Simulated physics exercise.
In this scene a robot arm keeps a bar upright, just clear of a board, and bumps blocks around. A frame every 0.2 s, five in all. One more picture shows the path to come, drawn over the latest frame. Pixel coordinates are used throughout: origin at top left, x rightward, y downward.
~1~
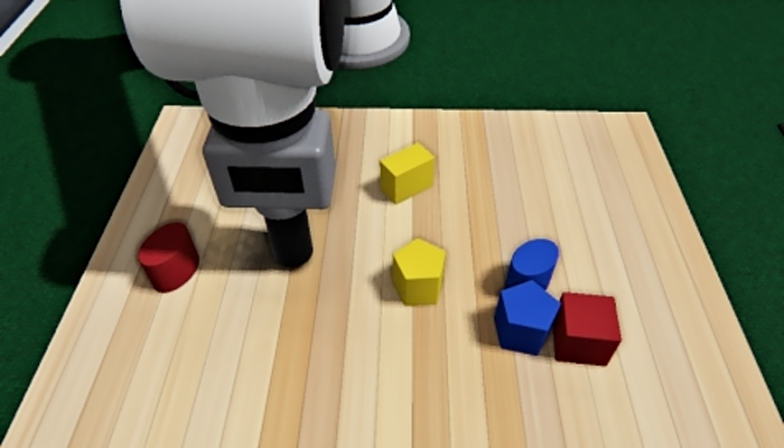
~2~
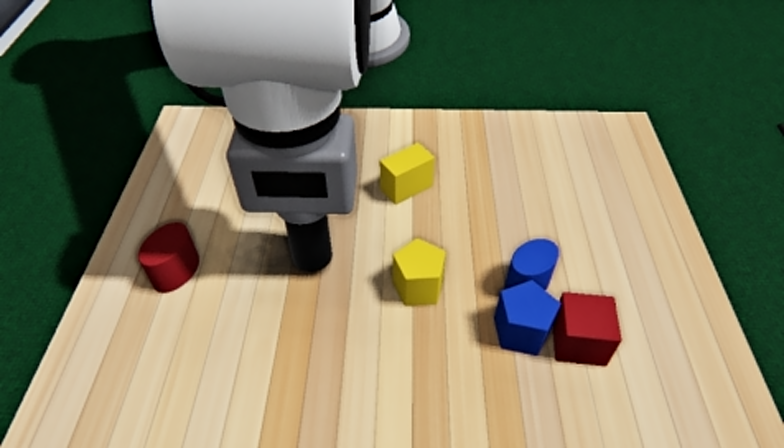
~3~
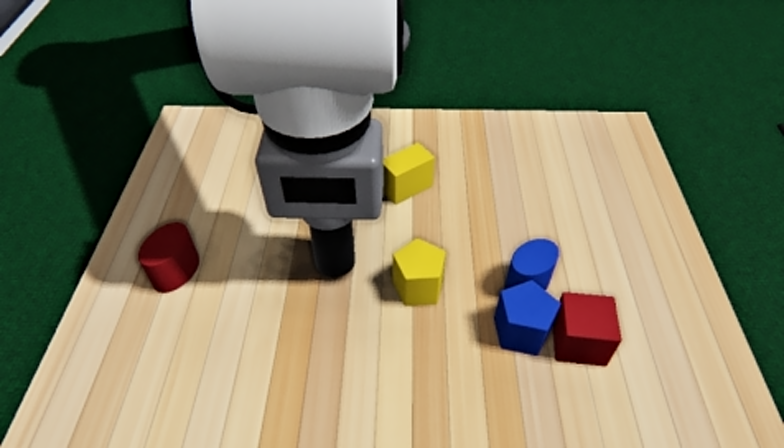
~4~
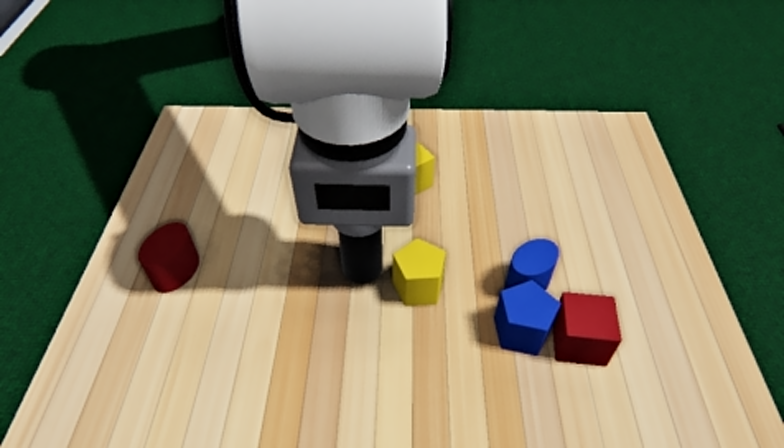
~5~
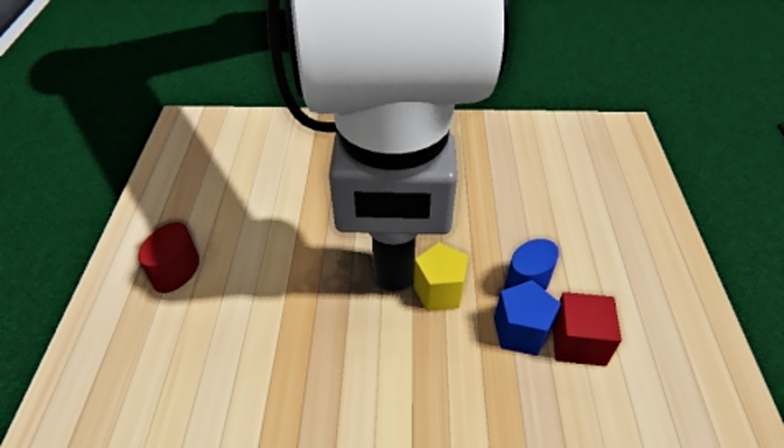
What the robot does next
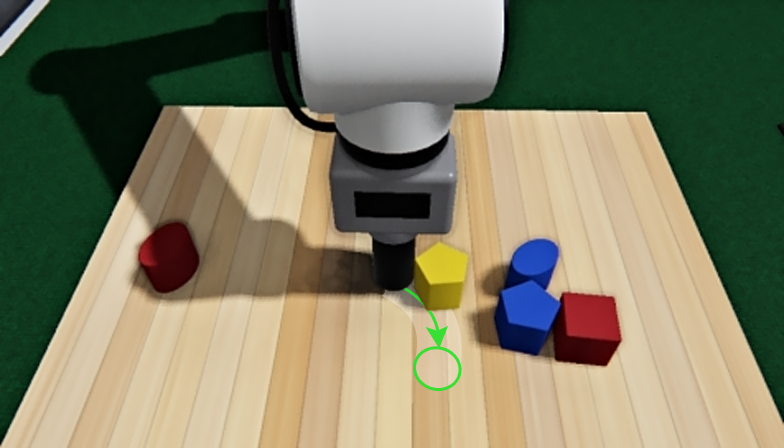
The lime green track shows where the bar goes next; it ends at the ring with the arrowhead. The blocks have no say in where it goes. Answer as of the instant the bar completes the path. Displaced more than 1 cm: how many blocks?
Only one of them.
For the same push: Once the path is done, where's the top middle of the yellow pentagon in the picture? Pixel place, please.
It comes to (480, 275).
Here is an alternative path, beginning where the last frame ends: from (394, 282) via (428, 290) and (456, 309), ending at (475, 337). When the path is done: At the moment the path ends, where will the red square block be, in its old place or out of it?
That block moves.
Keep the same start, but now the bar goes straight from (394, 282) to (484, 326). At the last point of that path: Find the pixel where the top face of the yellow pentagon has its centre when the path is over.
It is going to be at (524, 275).
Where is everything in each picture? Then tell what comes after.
In the first picture, bar tip (294, 252); block tops, yellow pentagon (420, 259); blue pentagon (530, 304).
In the second picture, bar (313, 257); blocks unchanged.
In the third picture, bar (336, 262); blocks unchanged.
In the fourth picture, bar (363, 268); blocks unchanged.
In the fifth picture, bar (394, 275); yellow pentagon (443, 263); blue pentagon (530, 304).
Path on the board, from (394, 282) over (422, 302) and (438, 332) to (437, 368).
On the path given first. One third of the way, bar (423, 295); yellow pentagon (473, 271), turned 35° anticlockwise.
Two thirds of the way, bar (439, 326); yellow pentagon (480, 275), turned 60° anticlockwise.
At the end, bar (438, 362); yellow pentagon (480, 275), turned 60° anticlockwise; blue pentagon in place.
